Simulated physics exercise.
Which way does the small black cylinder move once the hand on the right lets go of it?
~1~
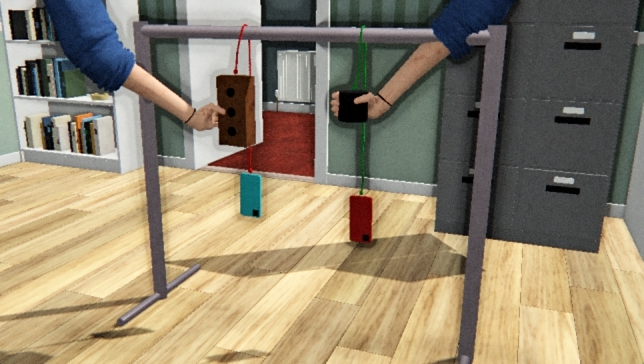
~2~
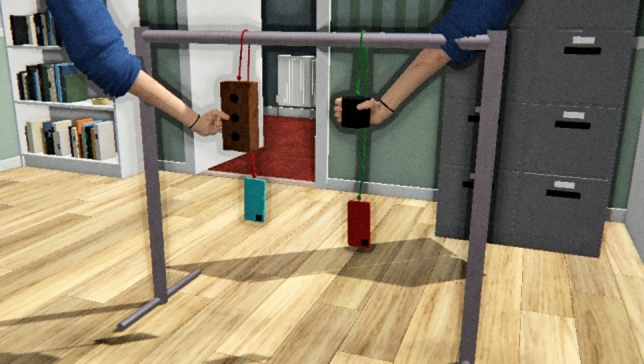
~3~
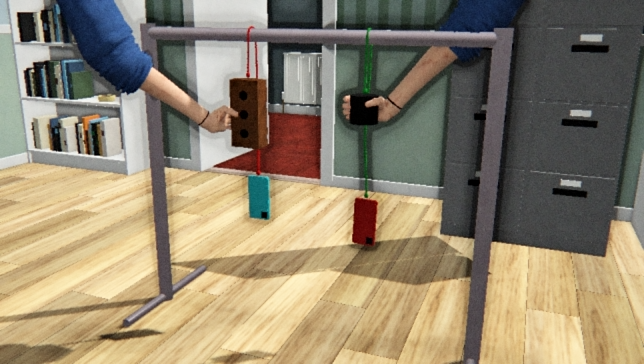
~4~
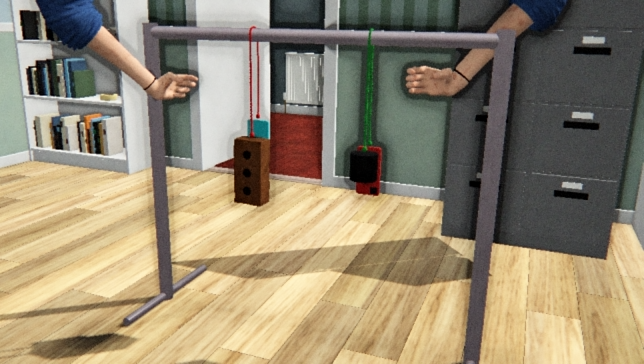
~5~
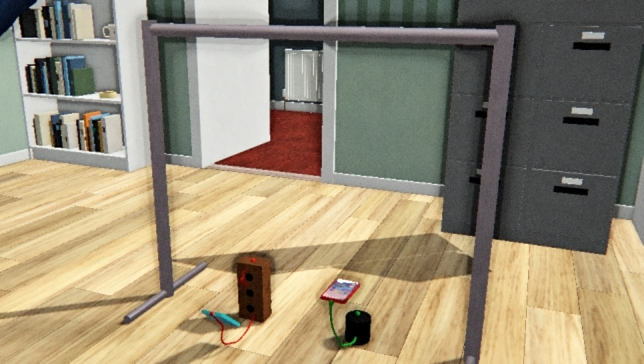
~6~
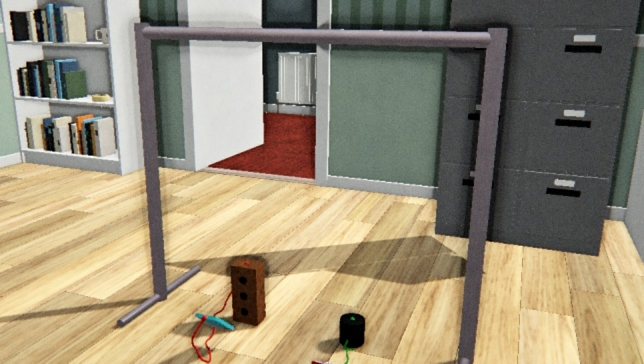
The black cylinder moves down, dropping from beneath the rail to the floor.
The clip opens on a metal rail with a red cord and a green cord draped over it, a teal phone and a red phone hanging from them. A hand on the left holds a brown brick, and a hand on the right holds a small black cylinder. Both hands let go and draw back. The brick and the cylinder drop while the two phones rise toward the rail. Then the cords come off the rail and everything lands on the floor. At the end the brick stands upright beside the teal phone, with the black cylinder to the right.
